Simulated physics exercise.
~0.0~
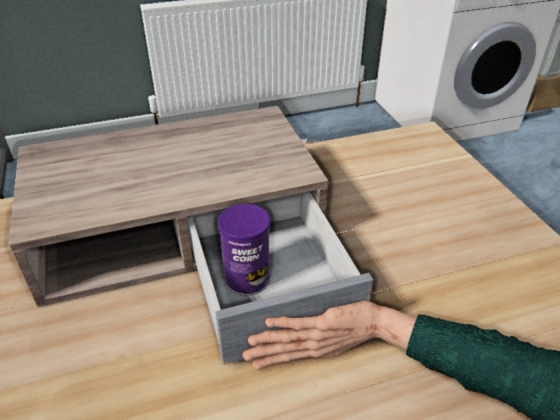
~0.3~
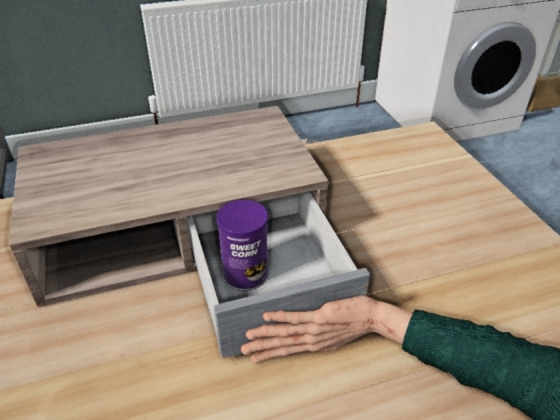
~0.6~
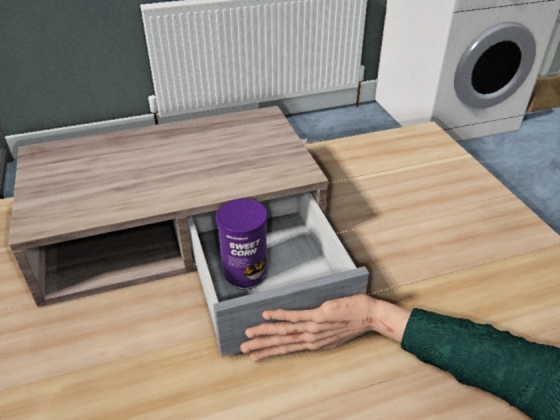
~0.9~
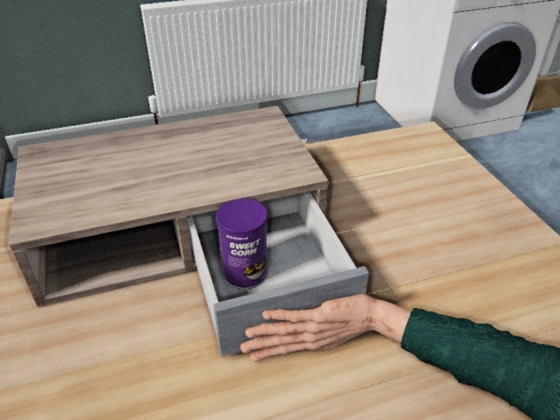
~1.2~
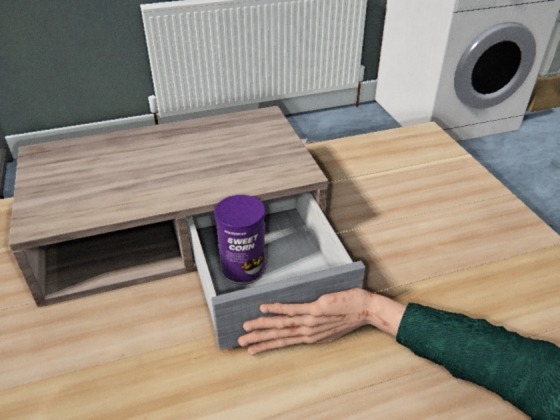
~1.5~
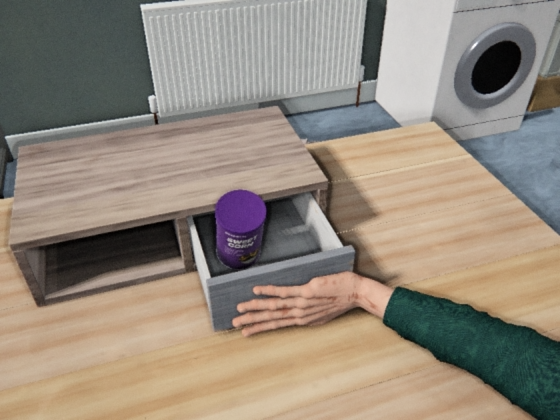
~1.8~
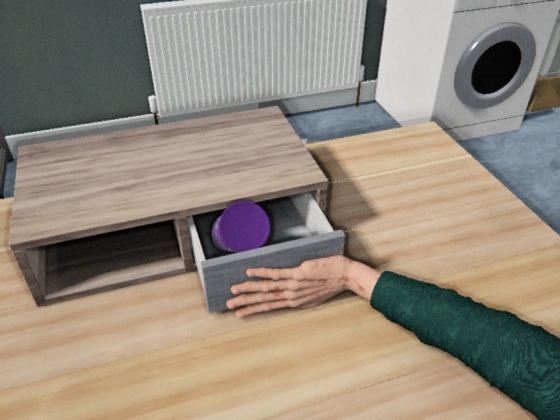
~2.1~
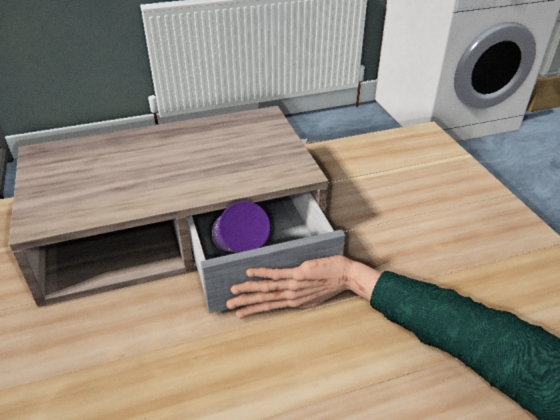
The clip opens on a low wooden cabinet with its grey-fronted drawer pulled out, a purple tin labelled sweet corn standing upright inside. A hand in a green sleeve reaches in from the right and rests against the drawer front. The drawer edges in slightly, then barely moves for a while as the tin stays upright. The hand then pushes it further in, and the tin begins to lean, its lid tipping toward the viewer. The drawer slides in a little more, then stops with the tin still tilted, and it remains partly open, the hand against its front.
